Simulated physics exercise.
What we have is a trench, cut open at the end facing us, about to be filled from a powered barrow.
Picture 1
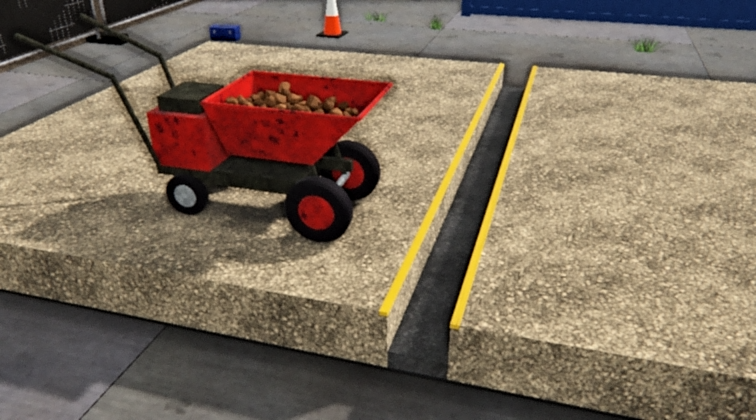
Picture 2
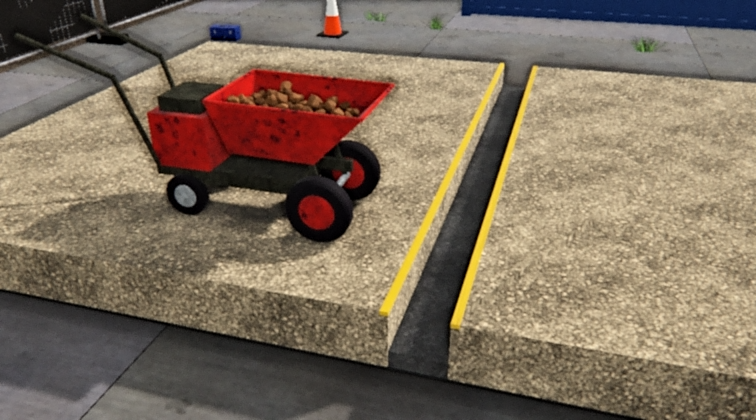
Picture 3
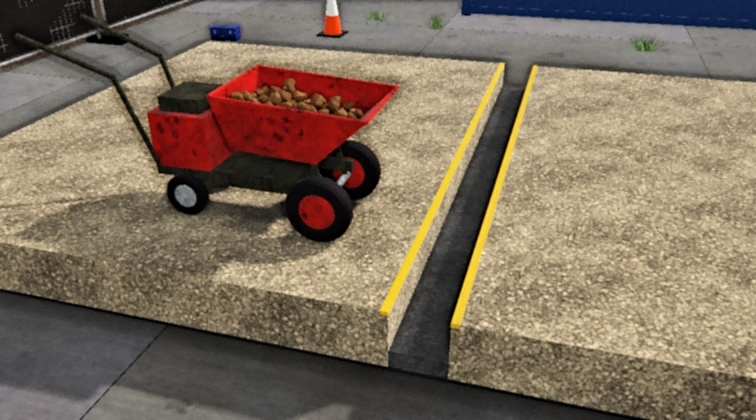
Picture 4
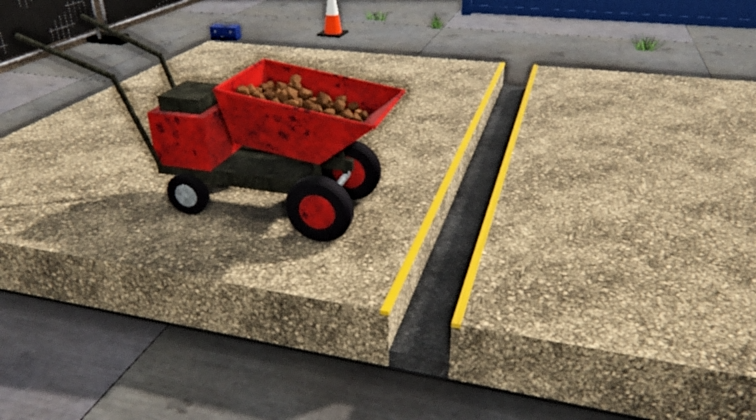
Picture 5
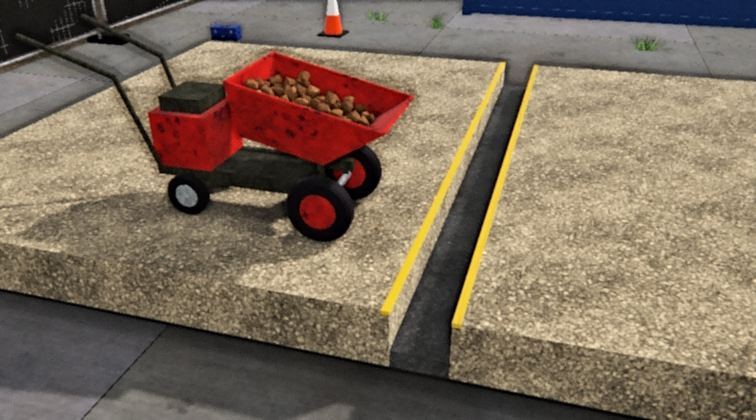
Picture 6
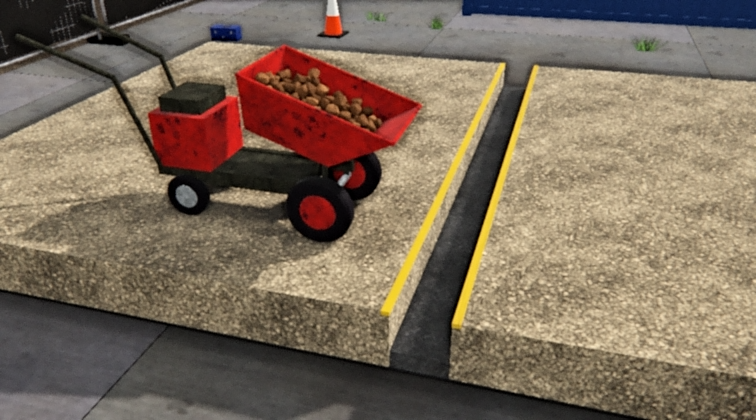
A red barrow loaded with brown lumps stood on a pale, rough slab beside a narrow trench, and its skip gradually tilted forward to the right while the wheels stayed in place.
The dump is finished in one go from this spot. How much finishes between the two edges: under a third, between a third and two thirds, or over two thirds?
The trench takes over two thirds.
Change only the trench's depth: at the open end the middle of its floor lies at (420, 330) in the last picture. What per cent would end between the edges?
Some 50 per cent.
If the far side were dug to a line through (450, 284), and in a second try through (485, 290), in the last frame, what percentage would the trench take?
In turn 50 and 100 in a hundred.
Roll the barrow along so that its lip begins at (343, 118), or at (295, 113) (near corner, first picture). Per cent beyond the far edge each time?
About 0 and 0 per cent.
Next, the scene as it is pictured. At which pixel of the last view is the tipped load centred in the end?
At about (458, 257).
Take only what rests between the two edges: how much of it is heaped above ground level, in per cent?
Near 0 %.
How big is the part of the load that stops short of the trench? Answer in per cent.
It comes to 0 per cent or so.
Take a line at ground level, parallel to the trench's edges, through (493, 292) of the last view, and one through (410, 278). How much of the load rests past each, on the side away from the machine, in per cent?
Roughly 10 per cent, and 100 per cent.
Shortly afterwards, skip tipped steeply; the whole lot in the skip.
Next, skip tipped right over; the bulk in the skip; a little in or heaped over the trench; only a few beyond it; a little falling.
Some moments later, skip tipped right over; a little in the skip; the bulk in or heaped over the trench; a little beyond it.
In the end, skip tipped right over; the bulk in or heaped over the trench; a little beyond it.
